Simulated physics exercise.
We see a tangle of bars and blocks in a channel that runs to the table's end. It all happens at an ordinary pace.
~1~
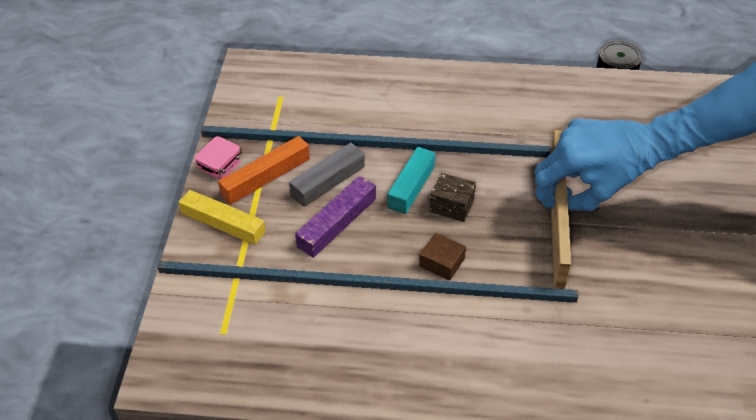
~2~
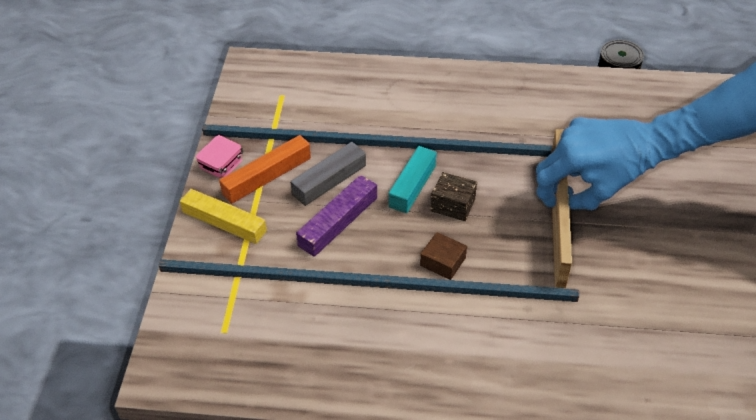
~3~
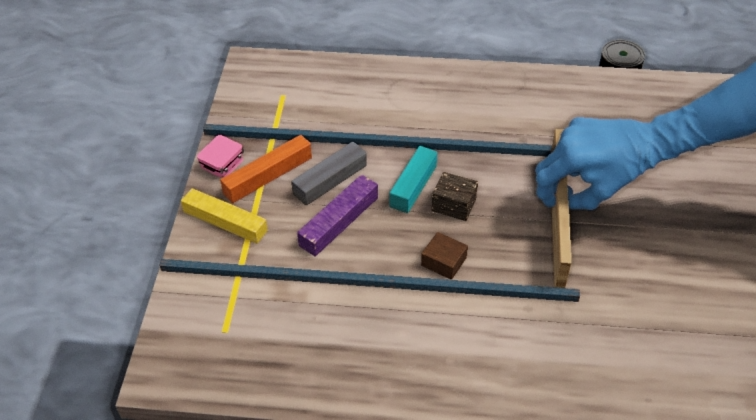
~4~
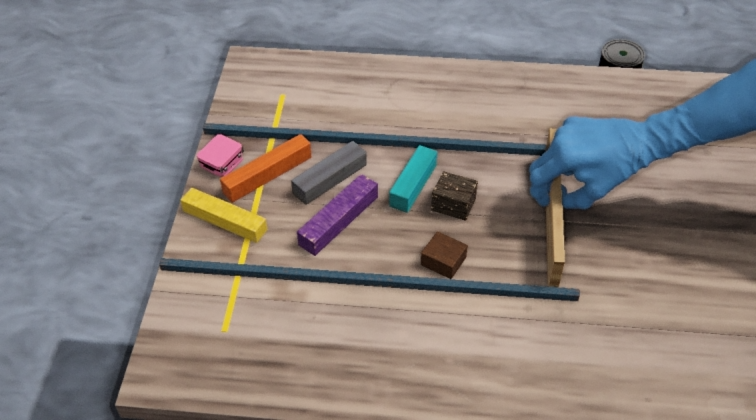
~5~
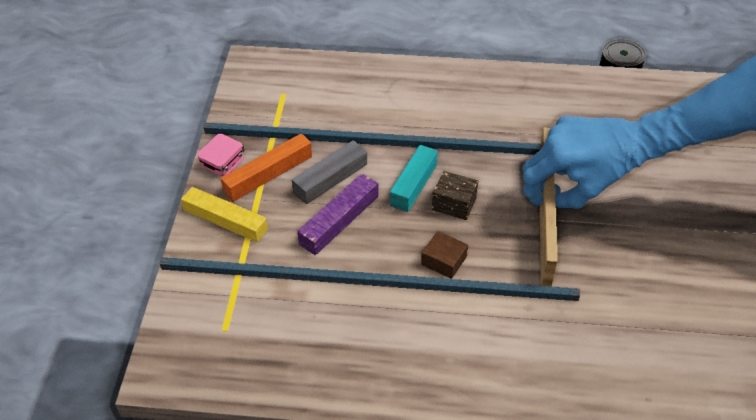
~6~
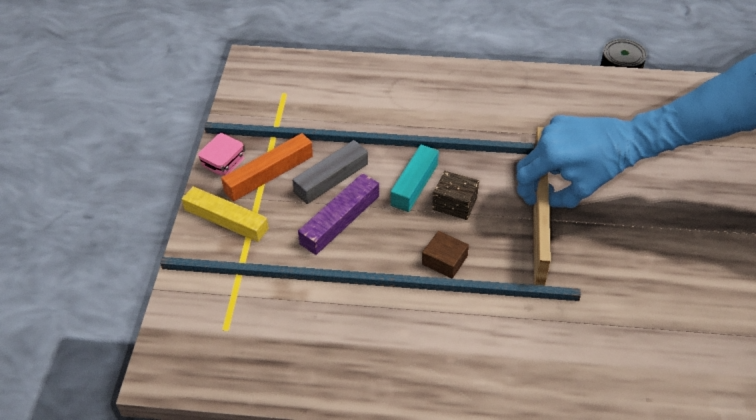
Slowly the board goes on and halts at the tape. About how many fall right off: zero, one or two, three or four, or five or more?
In the end the number that fall off is three or four.
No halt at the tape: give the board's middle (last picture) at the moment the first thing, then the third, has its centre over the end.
Near (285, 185) and (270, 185).
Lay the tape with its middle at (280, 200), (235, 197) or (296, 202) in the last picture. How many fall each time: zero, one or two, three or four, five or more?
Taking them in turn, one or two; three or four; not one.
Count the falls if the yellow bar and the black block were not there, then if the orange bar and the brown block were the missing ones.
Fallen: 1, and 1 in the other try.
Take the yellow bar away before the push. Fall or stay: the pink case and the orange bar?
The pink case is lost, the orange bar goes over.
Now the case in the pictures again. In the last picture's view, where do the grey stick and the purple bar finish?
The grey stick stops around (211, 154); the purple bar around (203, 217).
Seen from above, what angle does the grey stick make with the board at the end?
Some 35 degrees.
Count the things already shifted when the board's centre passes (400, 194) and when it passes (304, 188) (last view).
The counts are 5 and 8.
Soon after, none off yet; pink case at rest near (222, 156); yellow bar at rest near (225, 214); orange bar at rest near (268, 167).
After that, none off yet; pink case moving near (220, 153); yellow bar at rest near (225, 214); orange bar displaced a little near (252, 158).
In the end, the number that fall off is three or four; gone, orange bar, yellow bar and pink case.
